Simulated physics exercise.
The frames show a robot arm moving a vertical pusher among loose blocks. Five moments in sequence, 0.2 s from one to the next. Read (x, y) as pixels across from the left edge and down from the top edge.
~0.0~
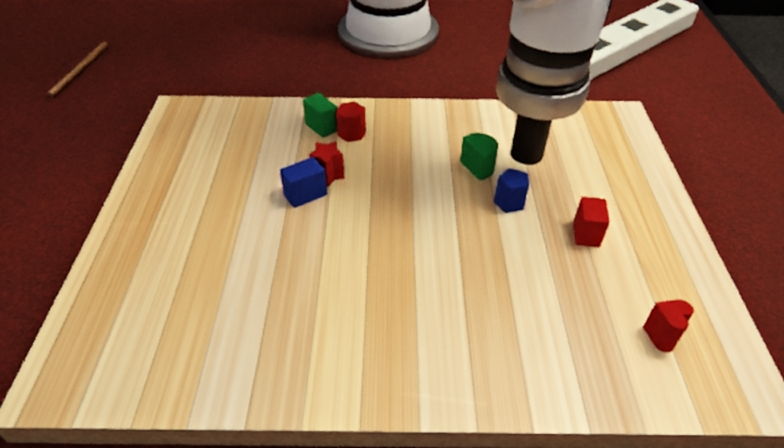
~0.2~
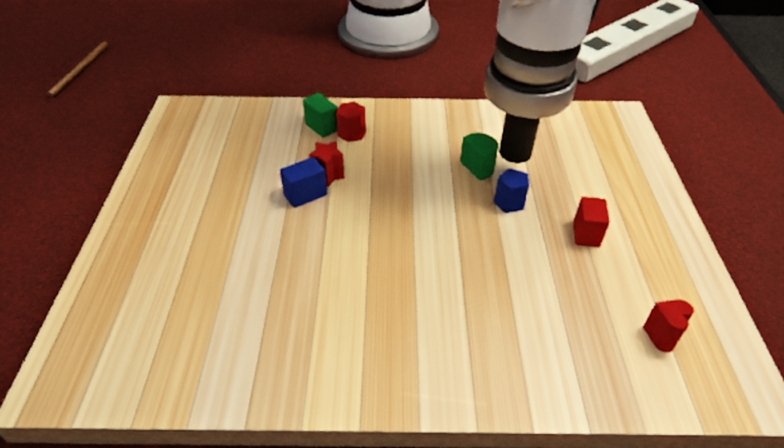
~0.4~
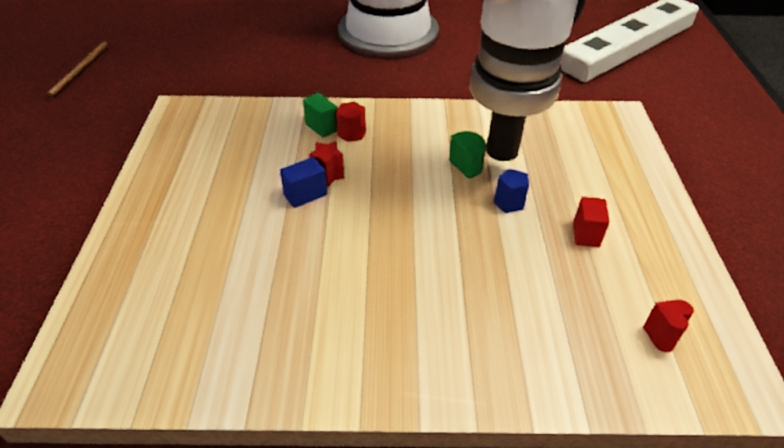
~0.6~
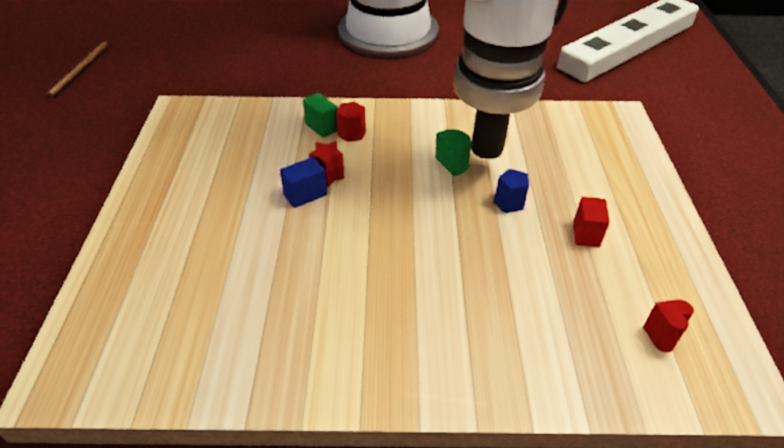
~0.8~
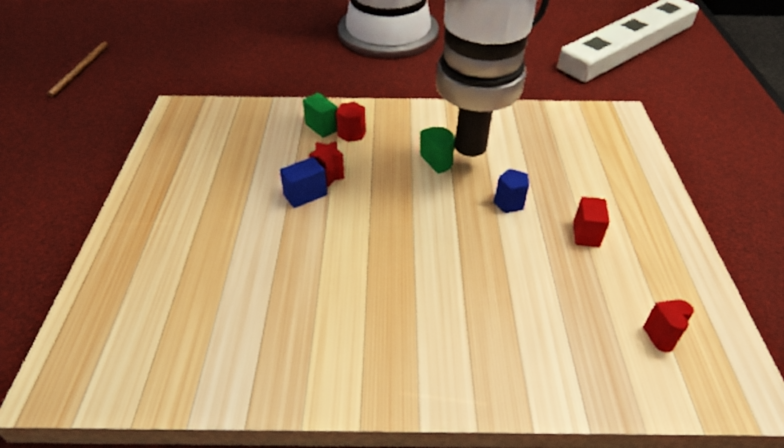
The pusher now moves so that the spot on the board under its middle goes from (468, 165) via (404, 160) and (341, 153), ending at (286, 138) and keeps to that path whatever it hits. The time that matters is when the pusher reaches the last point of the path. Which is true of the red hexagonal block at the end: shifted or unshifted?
It is shoved along.
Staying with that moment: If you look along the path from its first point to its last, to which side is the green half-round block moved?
It's set to shift right.
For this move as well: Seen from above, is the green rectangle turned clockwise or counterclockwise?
Rotation: Counter-clockwise.
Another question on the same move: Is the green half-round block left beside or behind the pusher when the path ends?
Going by the path, yes.
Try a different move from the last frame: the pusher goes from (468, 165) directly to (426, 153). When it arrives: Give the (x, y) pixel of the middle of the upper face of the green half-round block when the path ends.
Its top middle is near (396, 127).
On the path given first. One third of the way, pusher at (404, 142); green half-round block at (378, 124), turned 40° clockwise.
Two thirds of the way, pusher at (339, 135); green rectangle at (314, 95), turned 50° anticlockwise; red hexagonal block at (345, 96), turned 40° clockwise; green half-round block at (337, 110).
At the end, pusher at (284, 120); green rectangle at (314, 88), turned 85° anticlockwise; red star-shaped block unmoved; red hexagonal block at (345, 94), turned 60° clockwise; green half-round block at (318, 103), turned 210° clockwise.
